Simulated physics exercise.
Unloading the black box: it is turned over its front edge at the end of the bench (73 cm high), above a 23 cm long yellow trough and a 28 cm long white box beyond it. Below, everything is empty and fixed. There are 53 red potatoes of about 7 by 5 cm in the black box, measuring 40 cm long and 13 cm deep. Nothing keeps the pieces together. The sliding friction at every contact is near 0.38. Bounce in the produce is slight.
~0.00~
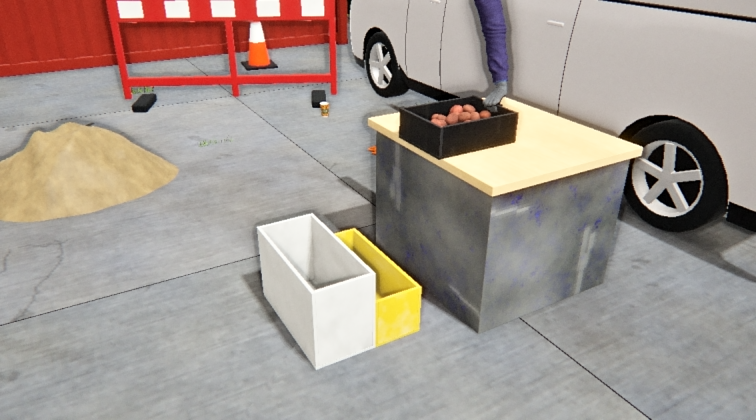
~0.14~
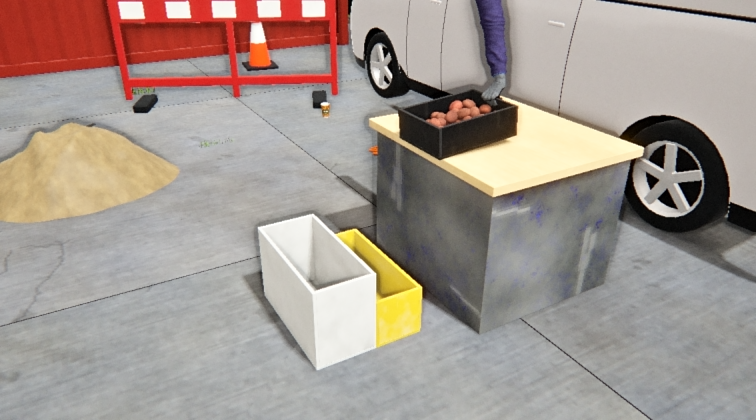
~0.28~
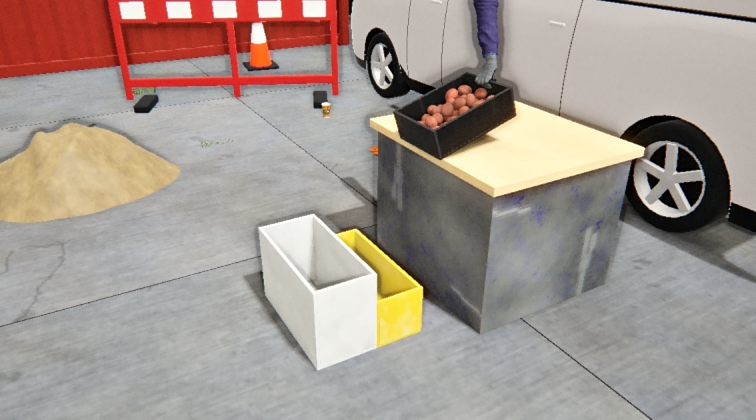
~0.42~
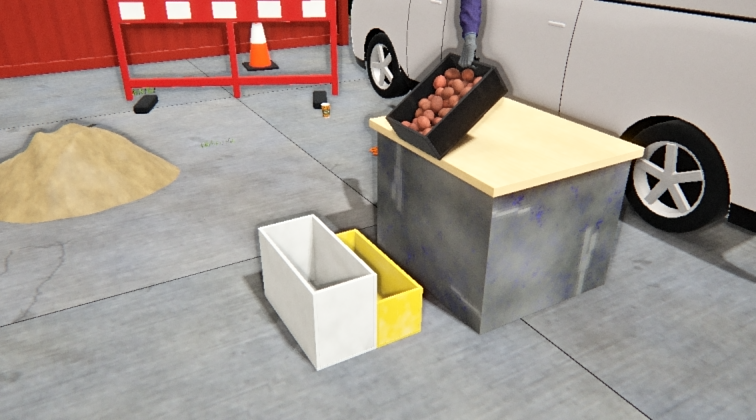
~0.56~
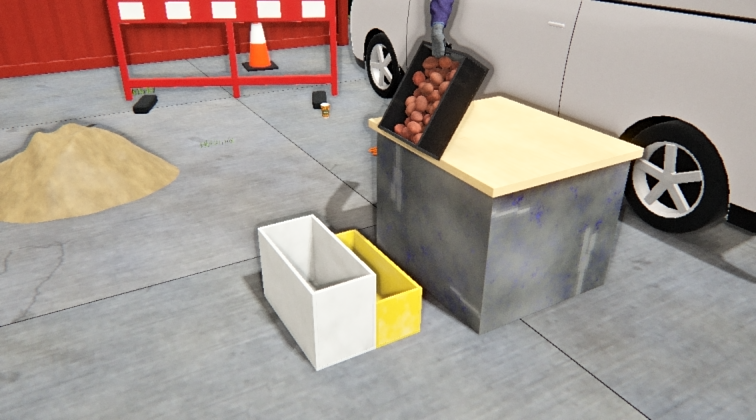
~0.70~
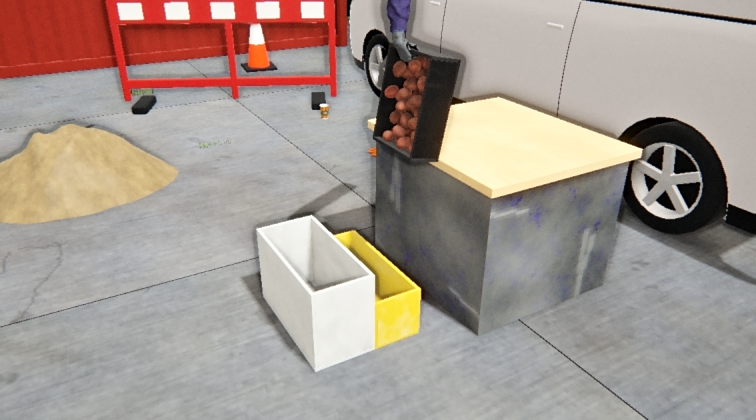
To begin with, a black box of red potatoes sits level on a bench, a gloved hand at its far end, with a yellow trough and a white box on the ground below. The hand raises that end, tilting the box steadily steeper until it stands nearly upright at the bench's edge, potatoes still inside.
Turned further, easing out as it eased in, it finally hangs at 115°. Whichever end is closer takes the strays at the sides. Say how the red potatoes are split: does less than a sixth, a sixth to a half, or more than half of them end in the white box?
A sixth to a half of them end there.
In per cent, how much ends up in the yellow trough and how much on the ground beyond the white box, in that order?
About 70 in a hundred first and about 0 in a hundred second.
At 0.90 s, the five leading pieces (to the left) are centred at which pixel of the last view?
(363, 168).
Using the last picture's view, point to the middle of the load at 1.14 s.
Somewhere around pixel (366, 190) in the last view.
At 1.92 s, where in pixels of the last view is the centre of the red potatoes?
Around (356, 302).
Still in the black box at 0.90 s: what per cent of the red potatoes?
75 %.
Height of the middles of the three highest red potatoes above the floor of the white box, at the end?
Some 3 centimetres up.
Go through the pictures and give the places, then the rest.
In the first frame (we follow the rim corner now nearest the camera), black box at (442, 127); white box at (314, 292); tilt 0°; nothing out yet.
In the second frame, black box at (441, 128); tilt 5°.
In the third frame, black box at (435, 130); tilt 18°.
In the fourth frame, black box at (426, 136); tilt 36°.
In the fifth frame, black box at (417, 146); tilt 58°.
In the sixth frame, black box at (411, 158); white box at (314, 294); tilt 79°; nothing out yet.
After 0.90 s, tilt 103°; 40 still in the black box and 13 in the air.
After 1.14 s, tilt 115°; 13 still in the black box, 8 in the yellow trough, 4 in the white box and 28 in the air.
After 1.48 s, tilt 115°; 25 in the yellow trough, 17 in the white box and 11 in the air.
Outcome (at 1.92 s), 36 in the yellow trough and 17 in the white box. Asked share, 17 of 53, 32 per cent.
